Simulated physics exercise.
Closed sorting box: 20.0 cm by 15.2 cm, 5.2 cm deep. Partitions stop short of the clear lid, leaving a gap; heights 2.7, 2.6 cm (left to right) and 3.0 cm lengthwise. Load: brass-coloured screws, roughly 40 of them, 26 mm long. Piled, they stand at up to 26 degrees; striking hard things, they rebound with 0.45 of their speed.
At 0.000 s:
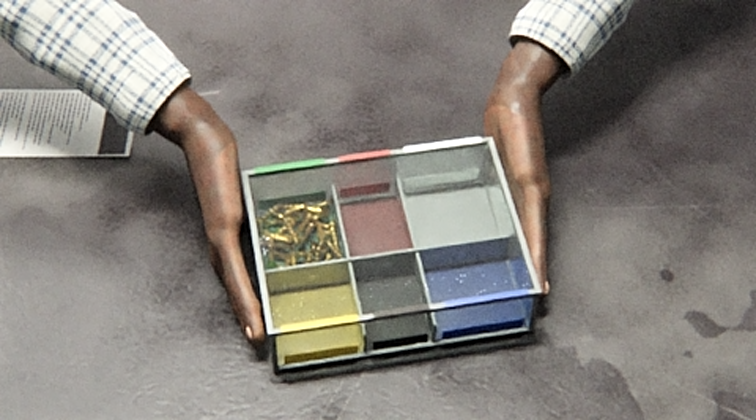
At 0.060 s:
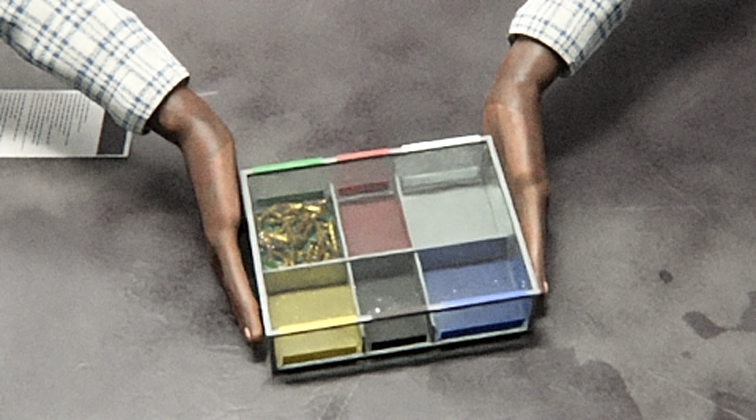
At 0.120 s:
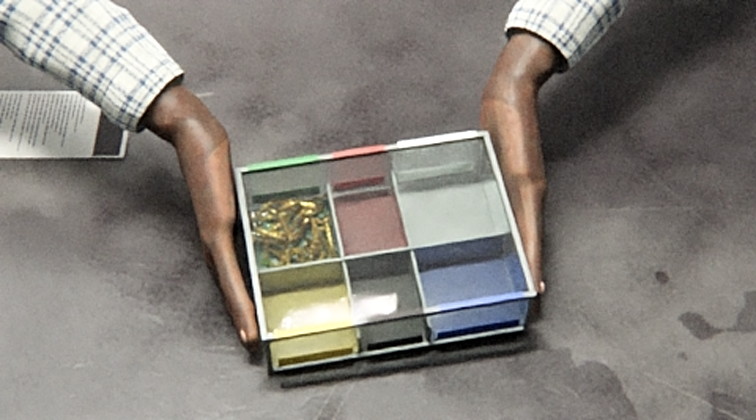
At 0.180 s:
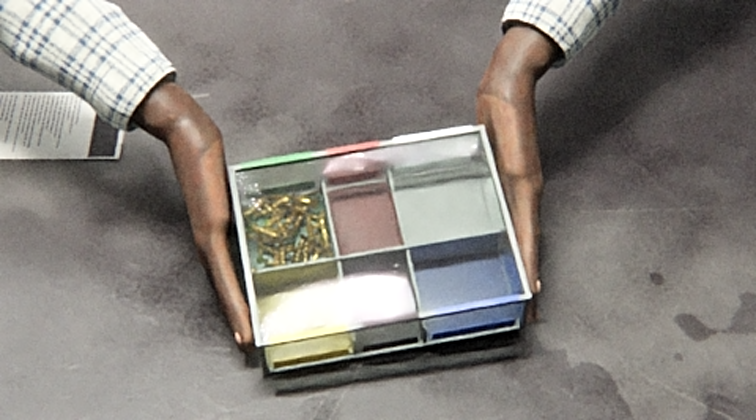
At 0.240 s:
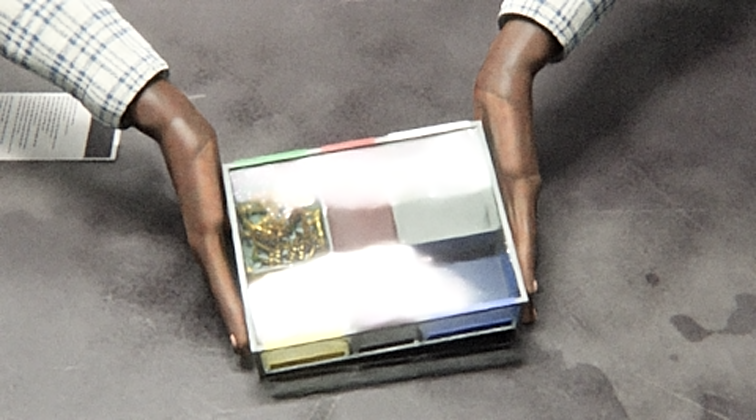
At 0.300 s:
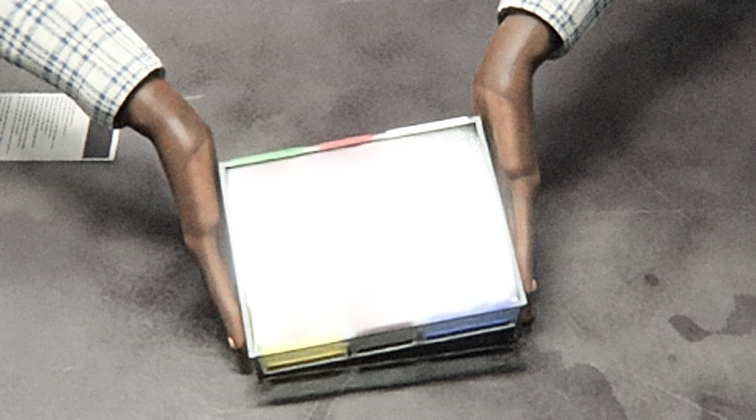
Two hands tilt a clear-lidded box of brass-coloured screws until white glare covers its lid.
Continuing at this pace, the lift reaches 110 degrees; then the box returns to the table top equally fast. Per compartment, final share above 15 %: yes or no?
Red compartment no; blue compartment no; green compartment no; yellow compartment yes; white compartment no; black compartment no.
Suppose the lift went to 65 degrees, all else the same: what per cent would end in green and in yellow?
Green 95 %; yellow 5 %.
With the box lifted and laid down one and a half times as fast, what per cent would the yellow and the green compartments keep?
Per cent held - yellow: 95, green: 5.
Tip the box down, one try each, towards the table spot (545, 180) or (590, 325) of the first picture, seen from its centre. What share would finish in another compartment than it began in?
95 and 100 %.
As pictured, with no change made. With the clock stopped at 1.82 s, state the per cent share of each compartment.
It splits as red 0, blue 0, green 55, yellow 45, white 0 and black 0 percent.
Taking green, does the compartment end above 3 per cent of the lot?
For green, the answer is affirmative.
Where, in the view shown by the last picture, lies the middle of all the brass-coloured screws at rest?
Approximately (287, 341) in the last picture.
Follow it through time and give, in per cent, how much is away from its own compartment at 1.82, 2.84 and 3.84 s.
45, 90, 90.
Then, at 1.82 s, tilt 110 degrees; green 55 %, yellow 45 %.
After 2.84 s, tilt 50 degrees; green 10 %, yellow 90 %.
After 3.84 s, tilt 0 degrees; green 10 %, yellow 90 %.
In the end, at 4.2 s, red 0 %, blue 0 %, green 10 %, yellow 95 %, white 0 %, black 0 %.
